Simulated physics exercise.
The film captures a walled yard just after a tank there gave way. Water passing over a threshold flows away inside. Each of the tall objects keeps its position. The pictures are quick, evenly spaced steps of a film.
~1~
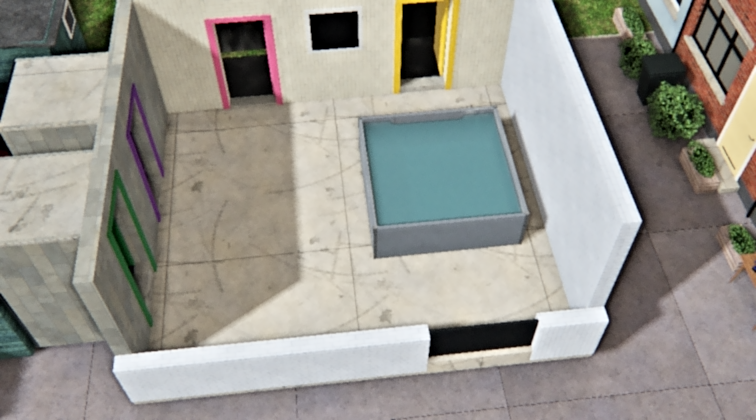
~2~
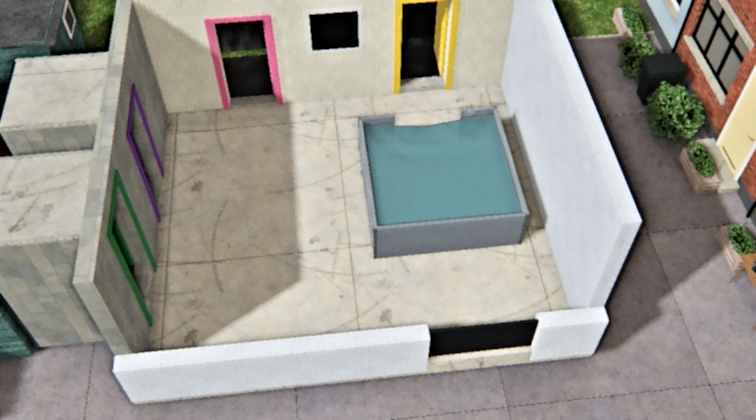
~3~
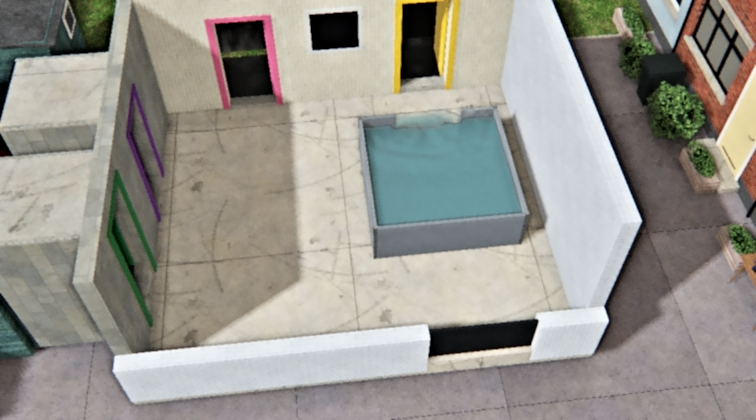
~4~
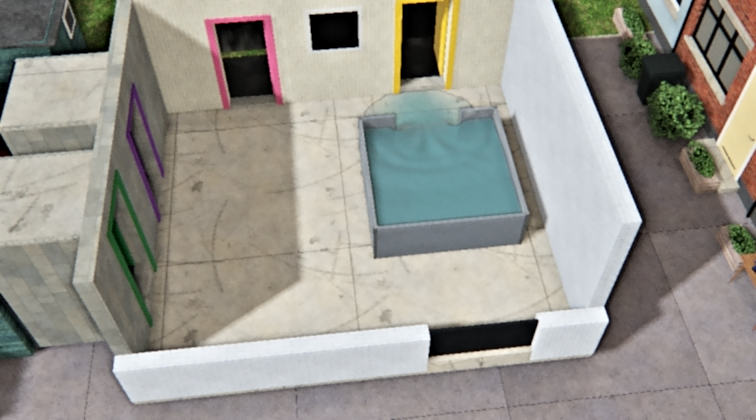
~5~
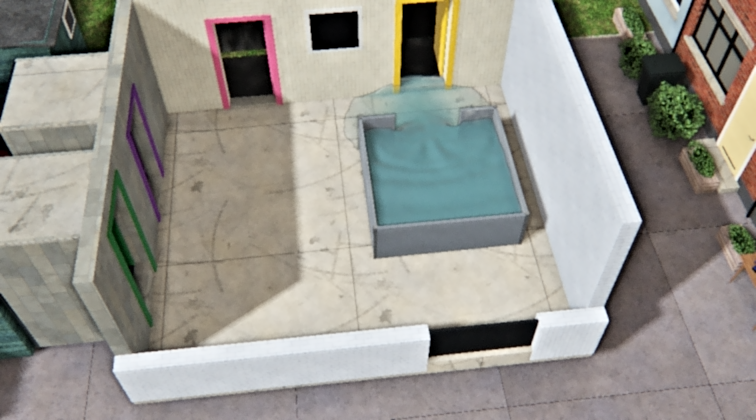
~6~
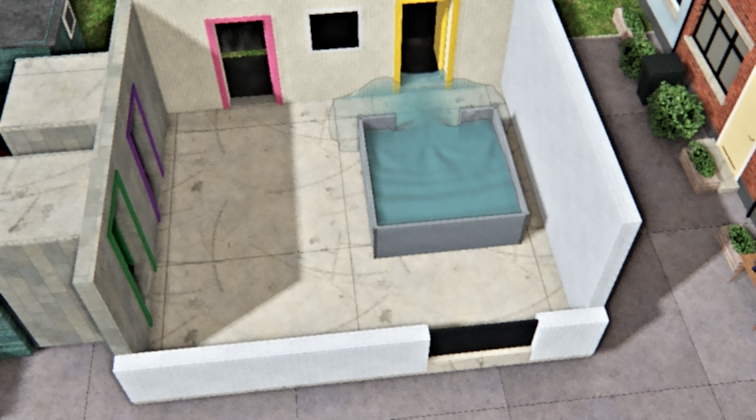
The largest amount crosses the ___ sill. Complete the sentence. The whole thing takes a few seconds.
The largest amount crosses the yellow sill.
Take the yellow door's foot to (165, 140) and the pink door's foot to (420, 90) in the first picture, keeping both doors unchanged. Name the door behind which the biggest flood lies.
The pink one.
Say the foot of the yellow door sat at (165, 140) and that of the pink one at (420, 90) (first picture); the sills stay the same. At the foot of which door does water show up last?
My answer is the green one.
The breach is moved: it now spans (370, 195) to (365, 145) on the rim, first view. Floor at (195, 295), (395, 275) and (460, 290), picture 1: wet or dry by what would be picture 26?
Going through them one by one, I'd call them sodden, spared and spared.
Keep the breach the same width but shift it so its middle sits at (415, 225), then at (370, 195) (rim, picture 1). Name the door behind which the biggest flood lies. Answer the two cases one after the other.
In the first try it's the pink door, in the second the purple door.
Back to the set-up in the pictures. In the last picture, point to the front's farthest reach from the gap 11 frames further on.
Somewhere near (168, 118).
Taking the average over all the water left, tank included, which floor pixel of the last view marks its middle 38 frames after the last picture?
At roughly (380, 192).
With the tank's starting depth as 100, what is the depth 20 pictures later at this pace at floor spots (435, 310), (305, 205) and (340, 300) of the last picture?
In order: About 0, 2 and 0 in a hundred.
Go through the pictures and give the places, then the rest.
The first frame shows still water in the tank at (439, 167).
In the second frame, water pours out on the tank's far side and has run to a hidden place.
In the third frame, the front is at a hidden place, out from the gap on the tank's far side.
In the fourth frame, the front is at (398, 94), out from the gap on the tank's far side.
In the fifth frame, the front is at (361, 97), out from the gap on the tank's far side.
In the sixth frame, the front is at (340, 99), out from the gap on the tank's far side.
A moment on, water covers 15 % of the floor; yellow door a lot in, pink door wet at the sill, nothing in, green door not reached, purple door not reached.
Next, water covers 30 % of the floor; yellow door a lot in, pink door wet at the sill, nothing in, green door not reached, purple door not reached.
Then, water covers 50 % of the floor; yellow door a lot in, pink door a trickle in, green door not reached, purple door a trickle in.
Later, water covers 85 % of the floor; yellow door a lot in, pink door a trickle in, green door wet at the sill, nothing in, purple door some in.
In the end, water covers 95 % of the floor; yellow door a lot in, pink door a trickle in, green door wet at the sill, nothing in, purple door a lot in; the yellow door has let in the most.
